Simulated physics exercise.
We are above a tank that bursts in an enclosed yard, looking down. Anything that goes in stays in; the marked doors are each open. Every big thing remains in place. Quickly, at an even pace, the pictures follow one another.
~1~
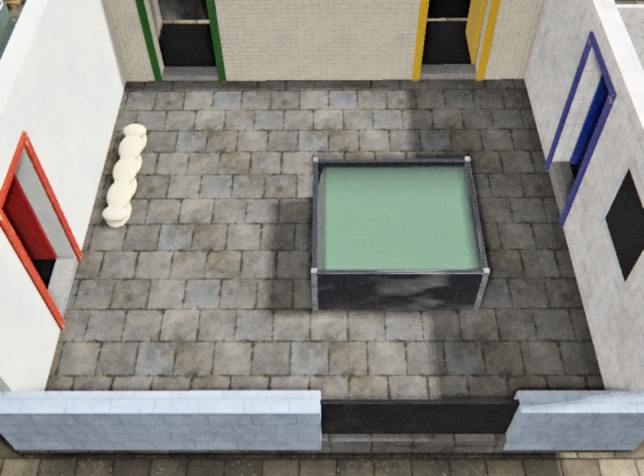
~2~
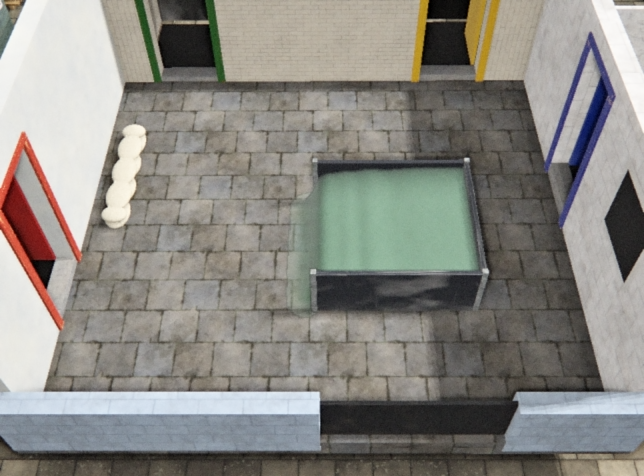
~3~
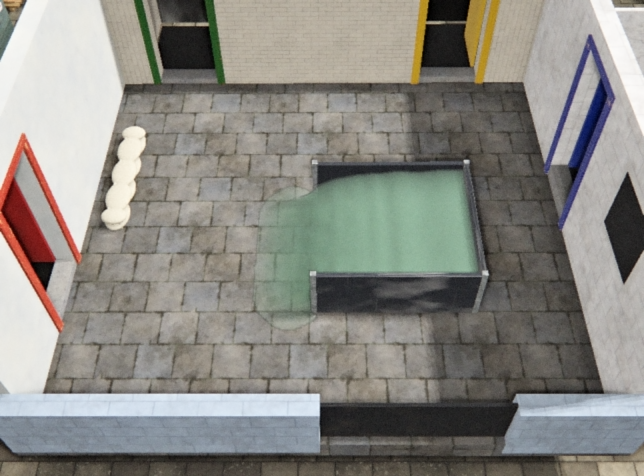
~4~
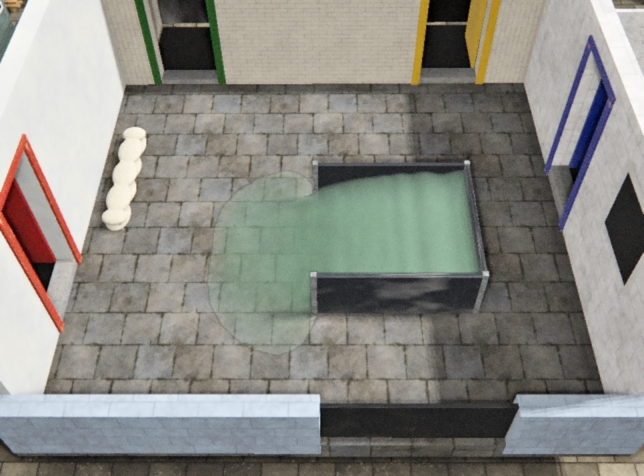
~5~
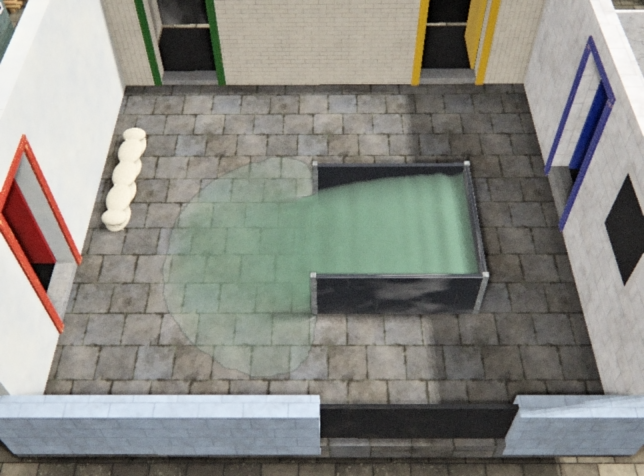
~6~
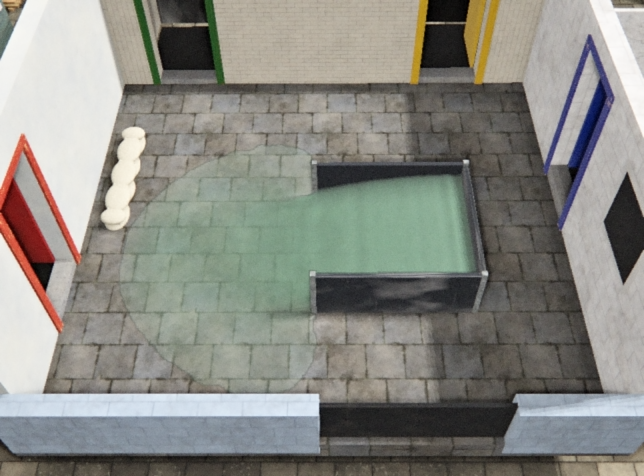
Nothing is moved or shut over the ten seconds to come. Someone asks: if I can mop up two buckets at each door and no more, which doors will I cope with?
The blue door: You will cope; the green door: Too much for you; the red door: Too much for you; the yellow door: You will cope.
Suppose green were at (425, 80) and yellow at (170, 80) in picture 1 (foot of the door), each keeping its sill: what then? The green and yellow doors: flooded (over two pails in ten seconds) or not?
Green: Falls short; yellow: Exceeds the limit.
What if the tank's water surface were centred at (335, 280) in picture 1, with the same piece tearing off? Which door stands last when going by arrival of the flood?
That is the door marked blue.
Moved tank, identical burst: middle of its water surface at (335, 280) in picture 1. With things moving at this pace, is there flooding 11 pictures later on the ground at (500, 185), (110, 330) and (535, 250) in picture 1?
In order: Untouched, submerged, untouched.
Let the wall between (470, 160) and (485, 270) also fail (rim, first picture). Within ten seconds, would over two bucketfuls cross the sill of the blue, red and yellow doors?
So, taking them in turn: Blue tops the limit, red doesn't reach it, yellow tops the limit.
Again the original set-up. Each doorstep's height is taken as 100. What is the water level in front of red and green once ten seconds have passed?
I'd put it at close to 40 and 70 per cent.
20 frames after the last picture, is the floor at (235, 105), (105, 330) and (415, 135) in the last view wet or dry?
The three points read soaked through, soaked through and clear.
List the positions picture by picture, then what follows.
Still water in the open tank at (395, 217), in the first frame.
Water pours out at (317, 241) and has run to (312, 196), in the second frame.
Water pours out at (317, 244) and has run to (290, 191), in the third frame.
Water pours out at (318, 246) and has run to (254, 342), in the fourth frame.
Water pours out at (317, 247) and has run to (184, 216), in the fifth frame.
Water pours out at (317, 246) and has run to (136, 232), in the sixth frame.
A moment on, water covers 40 % of the floor; the blue door not reached, the green door not reached, the red door over two buckets in, the yellow door not reached.
Next, water covers 45 % of the floor; the blue door not reached, the green door wet at the sill, nothing in, the red door far over two buckets in, the yellow door not reached.
Then, water covers 45 % of the floor; the blue door not reached, the green door over two buckets in, the red door far over two buckets in, the yellow door not reached.
Later, water covers 85 % of the floor; the blue door not reached, the green door far over two buckets in, the red door far over two buckets in, the yellow door wet at the sill, nothing in.
In the end, water covers 95 % of the floor; the blue door wet at the sill, nothing in, the green door far over two buckets in, the red door far over two buckets in, the yellow door wet at the sill, nothing in.
